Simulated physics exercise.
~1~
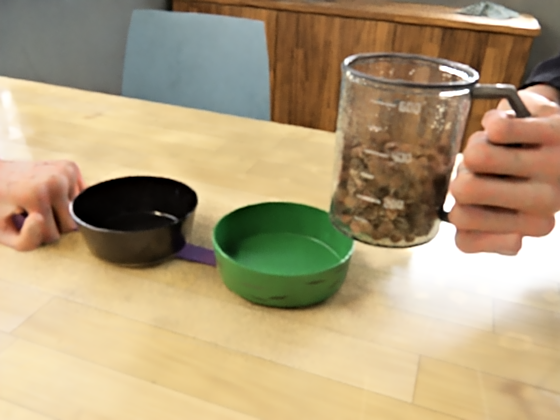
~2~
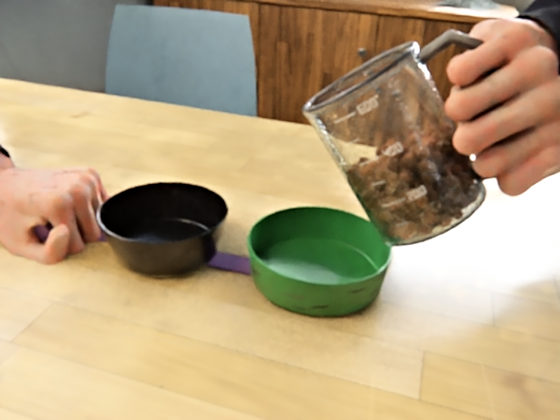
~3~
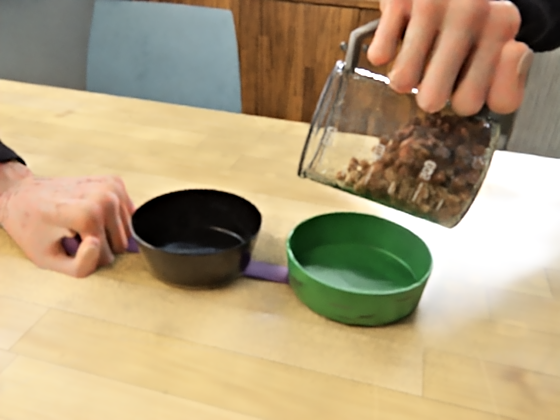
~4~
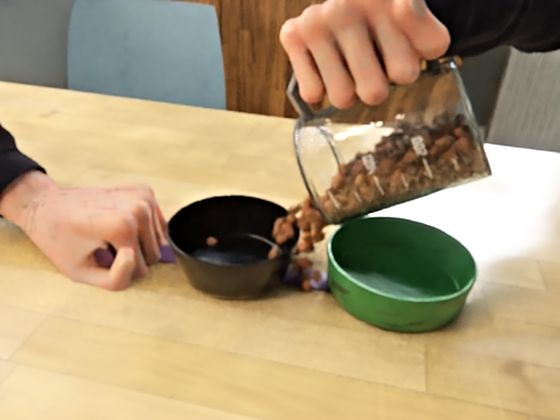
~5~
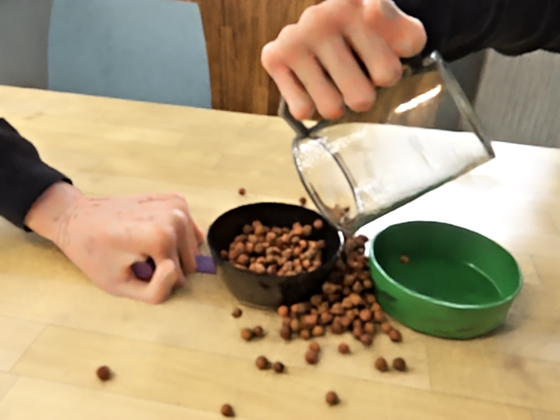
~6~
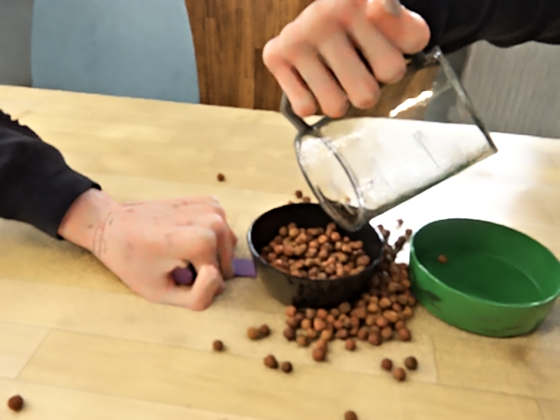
At a wooden table, a hand tipping brown balls from a clear jug, filling a black dish and spilling many beside it.
